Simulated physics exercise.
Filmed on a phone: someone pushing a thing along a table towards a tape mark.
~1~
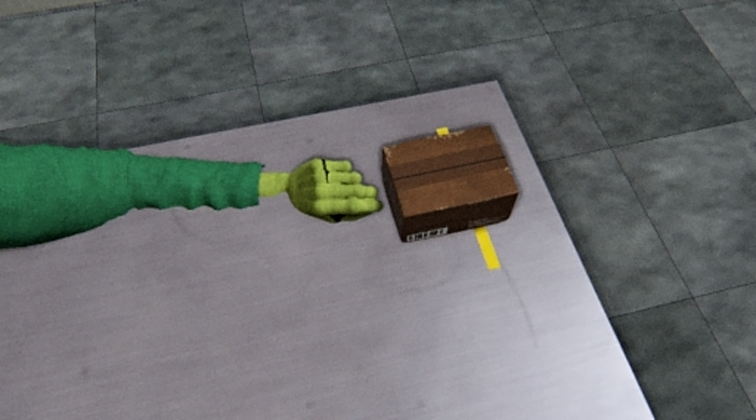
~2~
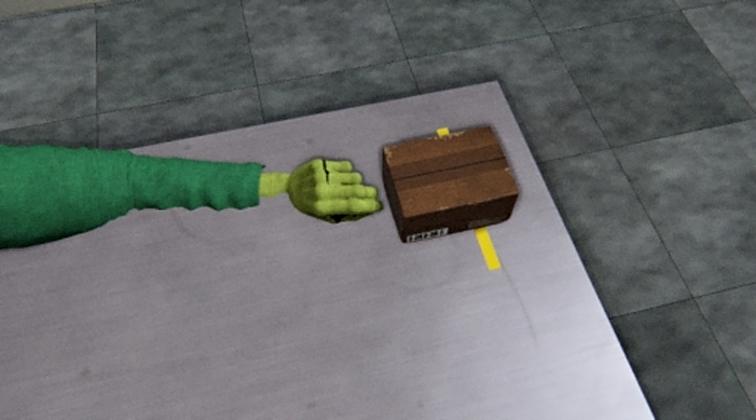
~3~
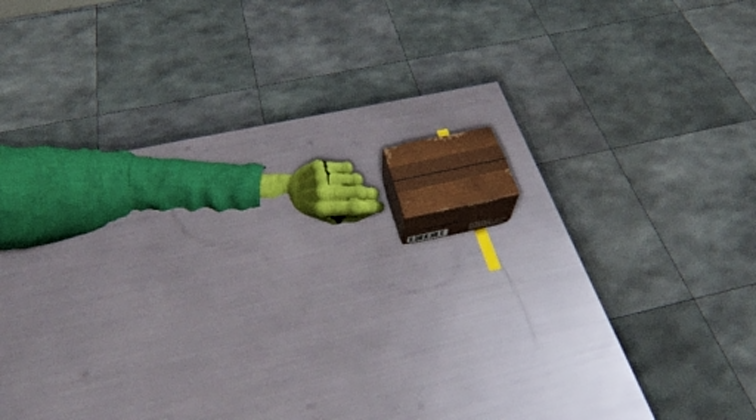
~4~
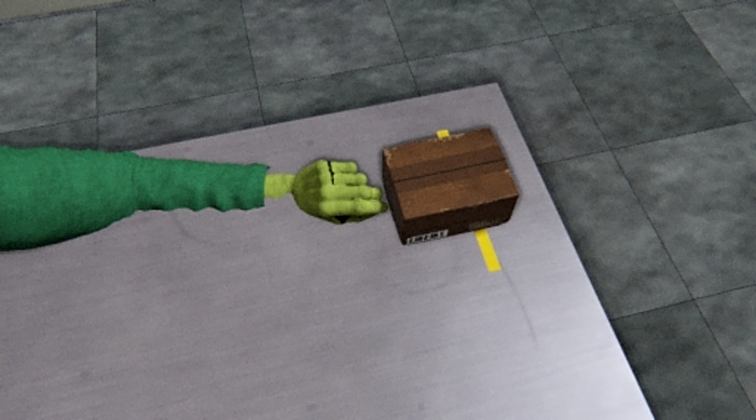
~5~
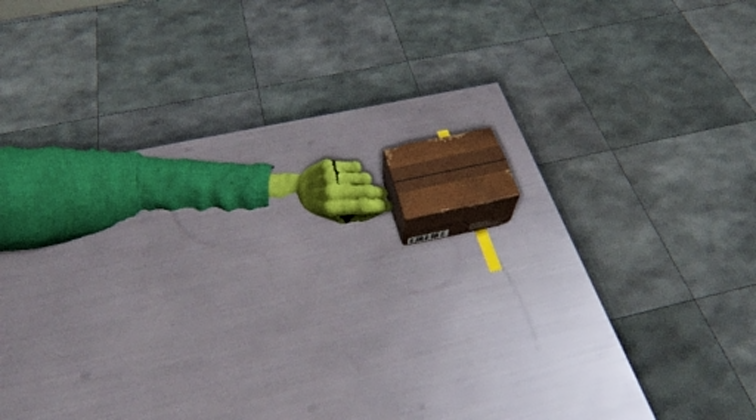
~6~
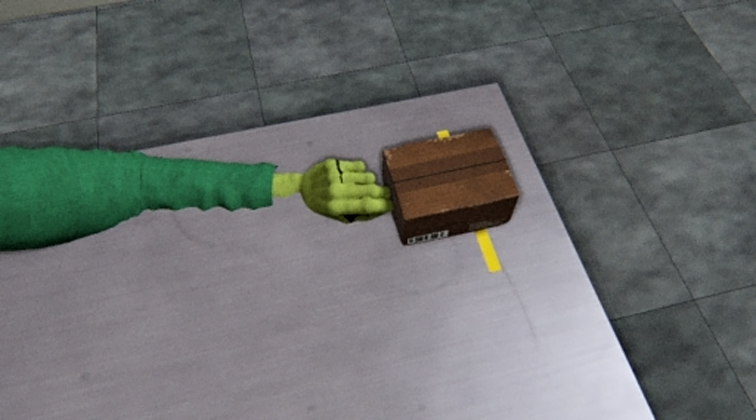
A green hand in a green sleeve inches slightly to the right across a grey table until its fingers meet the left side of a brown box, which stays still over a strip of yellow tape.
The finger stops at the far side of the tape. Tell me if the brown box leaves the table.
The brown box remains on top.
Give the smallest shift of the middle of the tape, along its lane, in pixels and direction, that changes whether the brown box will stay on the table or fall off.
About 20 pixels right.
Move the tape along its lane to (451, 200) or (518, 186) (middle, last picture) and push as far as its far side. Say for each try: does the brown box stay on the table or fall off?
Try by try, it is still on the table; drops off.
Then, 0.52 s after the last picture, brown box moved a little near (469, 182).
Then, 1.08 s after the last picture, brown box moved a little near (496, 177).
Then, 1.52 s after the last picture, brown box moved about its own width near (517, 172).
At rest, the brown box is still on the table, near (530, 169).
